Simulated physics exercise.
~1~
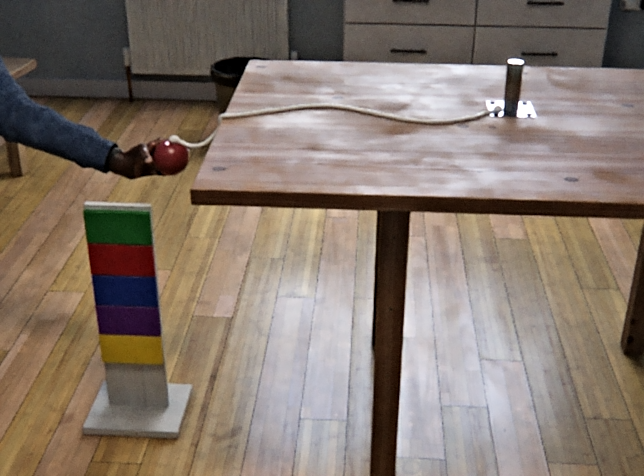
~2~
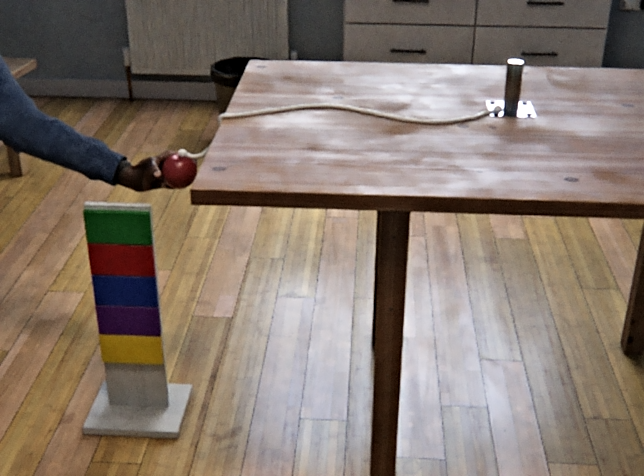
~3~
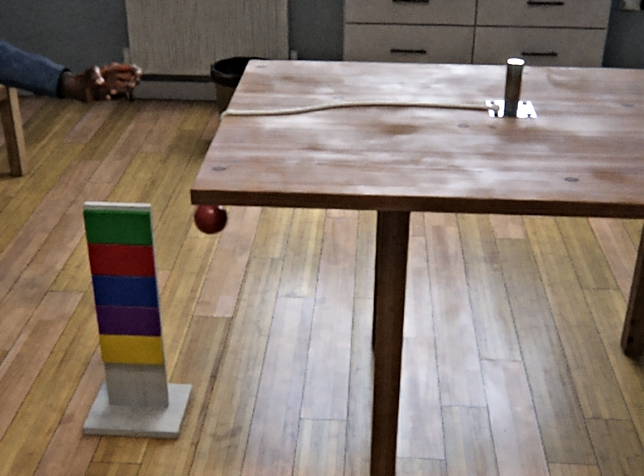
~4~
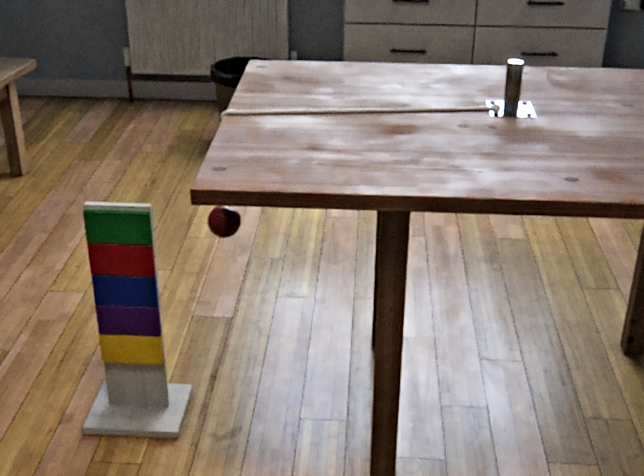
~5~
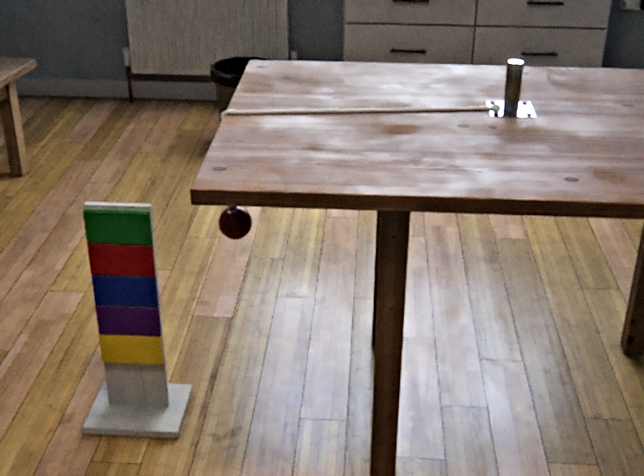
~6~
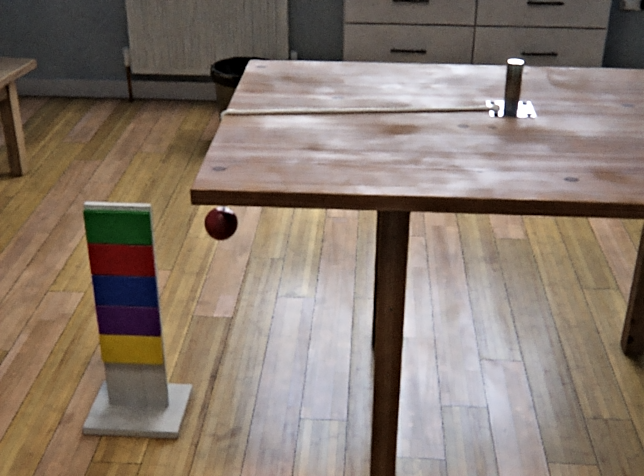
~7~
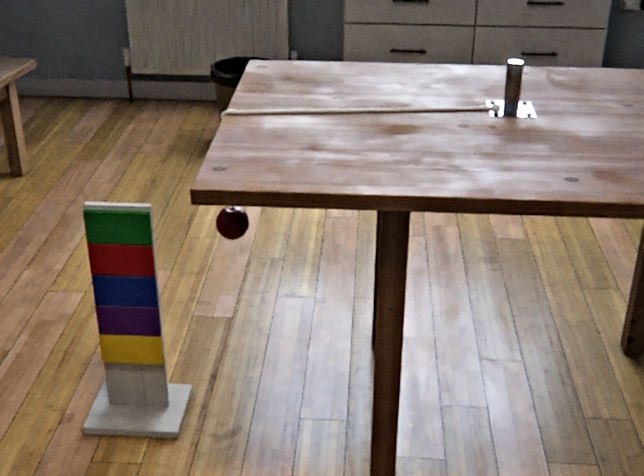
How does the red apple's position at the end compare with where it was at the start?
At the start it was held in a hand just left of the table's corner. By the end it hung on its cord just below the table edge, lower and further to the right.
At the near left corner of a wooden table, a hand brought a red apple tied to a post towards the edge and let go. It dropped a little, pulled the cord straight, swayed slightly and ended up hanging level with the green band.
